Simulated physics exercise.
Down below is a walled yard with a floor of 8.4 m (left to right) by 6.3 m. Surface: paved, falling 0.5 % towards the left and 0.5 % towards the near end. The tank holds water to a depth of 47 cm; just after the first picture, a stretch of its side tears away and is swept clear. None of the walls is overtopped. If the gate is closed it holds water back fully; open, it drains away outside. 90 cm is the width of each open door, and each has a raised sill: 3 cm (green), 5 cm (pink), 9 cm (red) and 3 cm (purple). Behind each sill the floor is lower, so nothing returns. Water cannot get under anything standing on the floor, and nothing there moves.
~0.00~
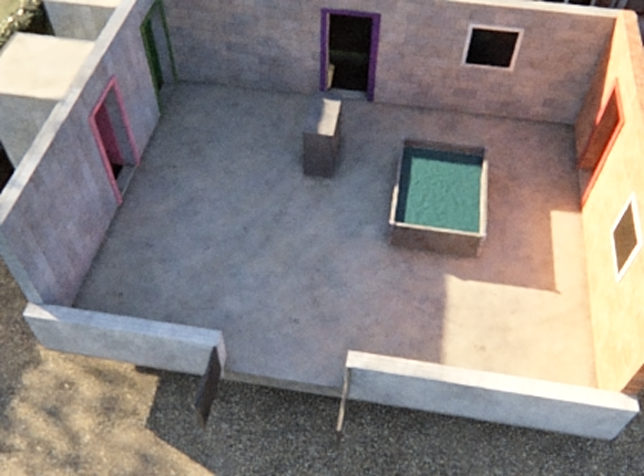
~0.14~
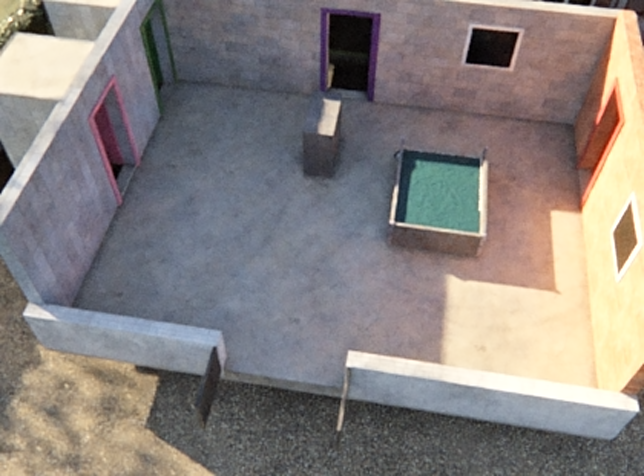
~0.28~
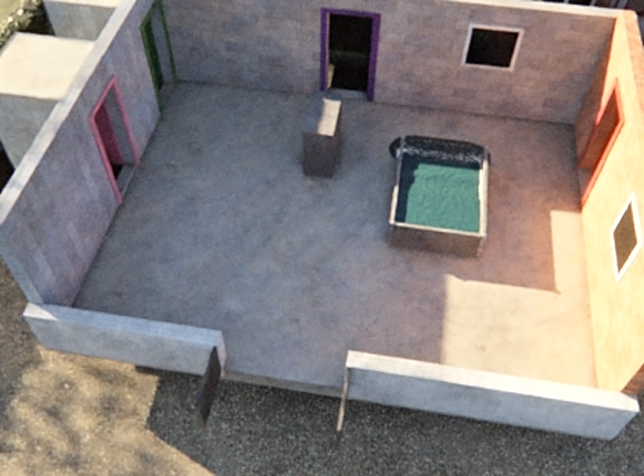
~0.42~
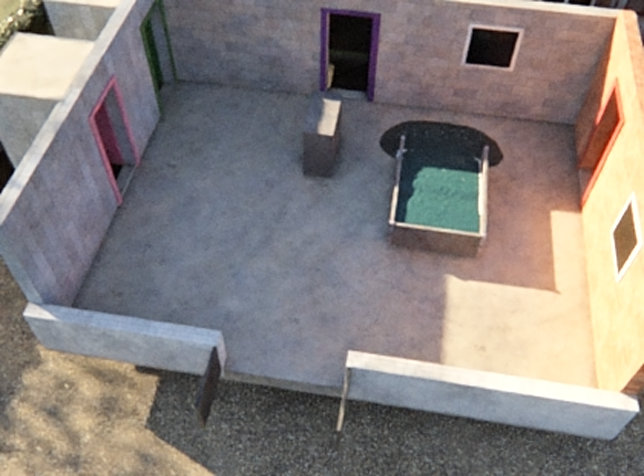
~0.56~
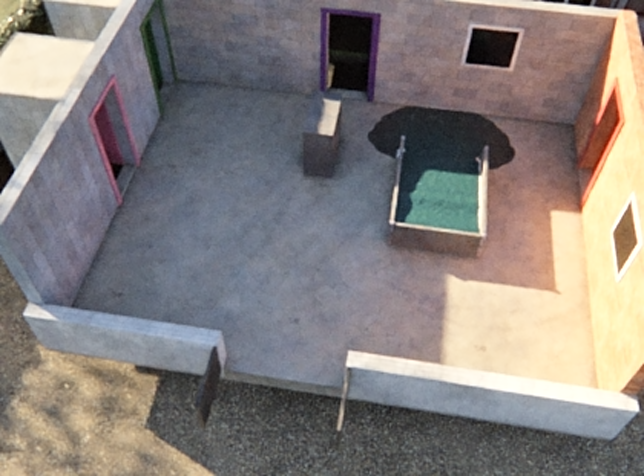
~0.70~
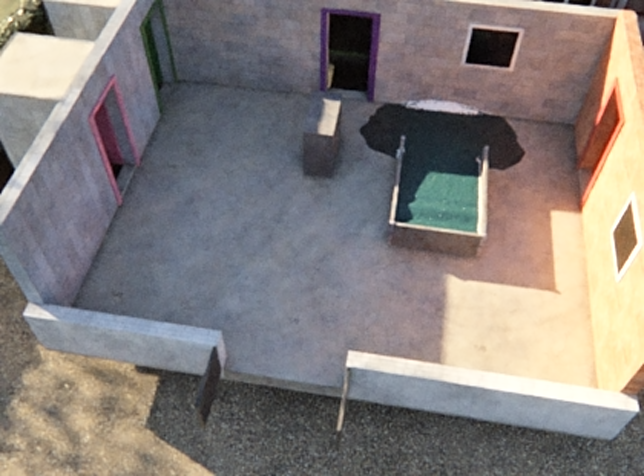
In the video, a tank of green-blue water stands in a walled yard with coloured doorways, and its far side opens. Water pours out behind it and spreads across the floor in a widening dark patch toward the back wall.
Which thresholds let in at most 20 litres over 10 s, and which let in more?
In the end the green door is going to top the limit; the pink door is going to fall short of the limit; the red door is going to fall short of the limit; the purple door is going to top the limit.
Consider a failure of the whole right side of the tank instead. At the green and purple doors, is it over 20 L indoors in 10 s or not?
Short answer, against that limit: Green is fine, purple is fine.
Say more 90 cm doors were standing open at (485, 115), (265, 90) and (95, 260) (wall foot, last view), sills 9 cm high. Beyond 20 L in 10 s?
Result in order - more than that, not enough, not enough.
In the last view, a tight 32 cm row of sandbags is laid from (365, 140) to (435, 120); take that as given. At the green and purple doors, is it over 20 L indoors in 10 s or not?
Doors: Green stays under / purple stays under.
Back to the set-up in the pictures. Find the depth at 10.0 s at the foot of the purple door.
Around 2.5 cm deep.
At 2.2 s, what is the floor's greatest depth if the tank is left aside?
Depth max: Approx. 28 cm.
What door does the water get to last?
The answer is the pink door.
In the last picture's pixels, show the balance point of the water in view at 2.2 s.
At roughly (438, 155).
After 1.4 s water covers 10 % of the floor and is deepest (30 cm) near (434, 115); green door not reached, pink door not reached, red door not reached, purple door 6 cm at the sill, 0 L in.
After 2.2 s water covers 15 % of the floor and is deepest (28 cm) near (443, 110); green door not reached, pink door not reached, red door not reached, purple door 9 cm at the sill, 7 L in.
After 3.5 s water covers 30 % of the floor and is deepest (21 cm) near (567, 124); green door 5 cm at the sill, 0 L in, pink door not reached, red door 10 cm at the sill, 0 L in, purple door 7 cm at the sill, 26 L in.
After 6.0 s water covers 55 % of the floor and is deepest (10 cm) near (170, 96); green door 10 cm at the sill, 77 L in, pink door 4 cm at the sill, 0 L in, red door 6 cm at the sill, 2 L in, purple door 4 cm at the sill, 37 L in.
After 10.0 s water covers 75 % of the floor and is deepest (6 cm) near (528, 402); green door 5 cm at the sill, 125 L in, pink door 3 cm at the sill, 0 L in, red door 2 cm at the sill, 2 L in, purple door 2 cm at the sill, 39 L in.
